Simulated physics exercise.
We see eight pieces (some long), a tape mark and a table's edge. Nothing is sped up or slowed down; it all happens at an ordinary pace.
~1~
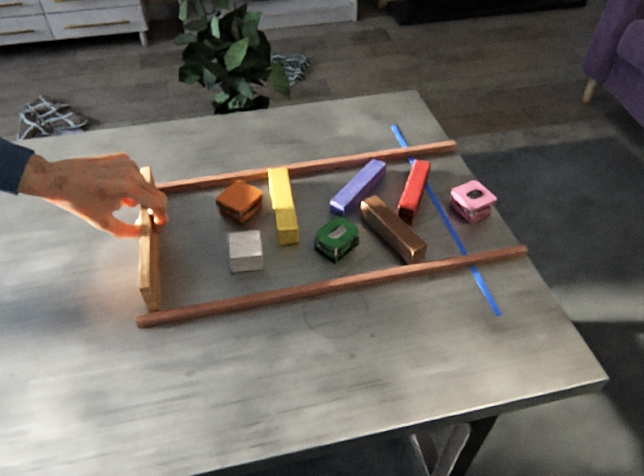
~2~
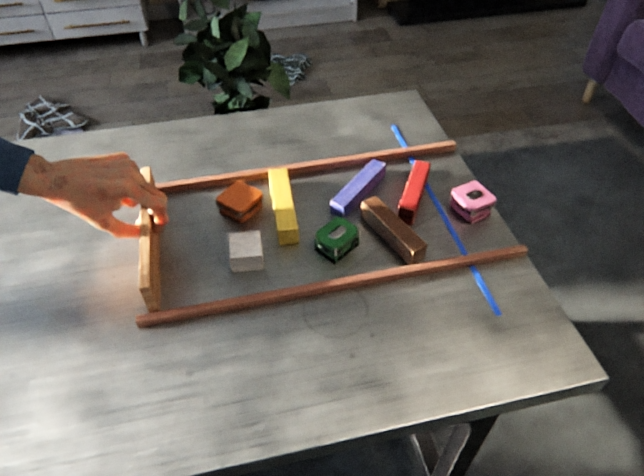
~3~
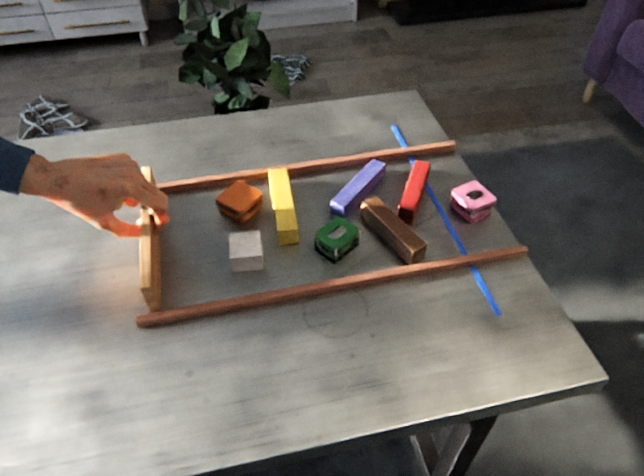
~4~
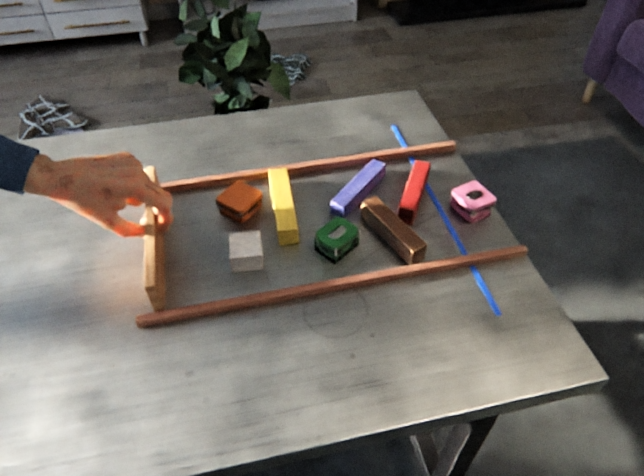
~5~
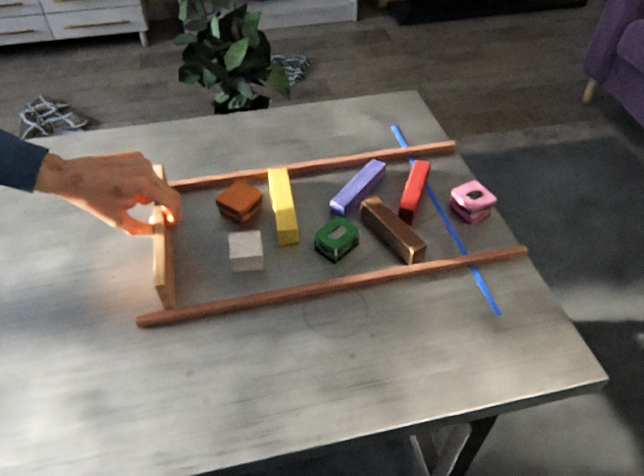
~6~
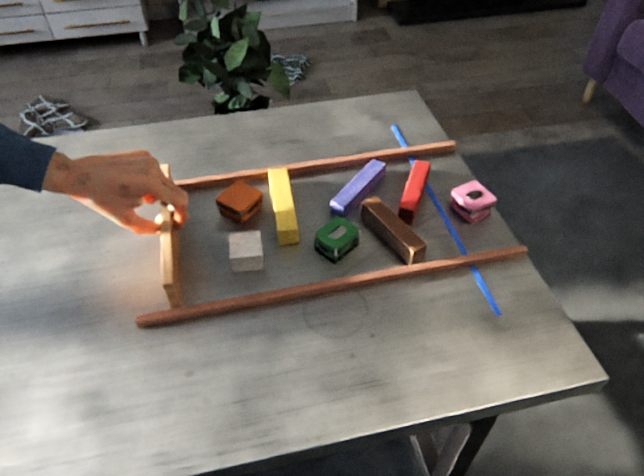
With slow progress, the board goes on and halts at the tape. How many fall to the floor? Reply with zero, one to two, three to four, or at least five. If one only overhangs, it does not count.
It comes to three to four.
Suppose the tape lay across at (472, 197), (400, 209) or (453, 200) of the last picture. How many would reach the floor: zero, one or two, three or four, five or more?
In turn: At least five; just one or two; at least five.
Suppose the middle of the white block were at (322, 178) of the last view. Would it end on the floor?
Here the white block departs.
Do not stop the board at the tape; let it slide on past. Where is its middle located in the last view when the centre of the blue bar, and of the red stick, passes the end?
The blue bar puts it at (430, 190), the red stick at (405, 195).
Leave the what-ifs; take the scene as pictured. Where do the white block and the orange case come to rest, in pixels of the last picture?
Final spots - white block (463, 214), orange case (434, 164).
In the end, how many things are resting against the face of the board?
It ends up touching 2.
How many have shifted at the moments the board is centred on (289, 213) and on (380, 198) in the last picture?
At the first point the count is 5, at the second it's 8.
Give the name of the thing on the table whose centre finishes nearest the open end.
That's the green case.
A little later, none off yet; pink case at rest near (472, 202); red stick at rest near (414, 192); brown bar at rest near (392, 230).
When it is over, the number that fall off is three or four; down, blue bar, brown bar, red stick and pink case.
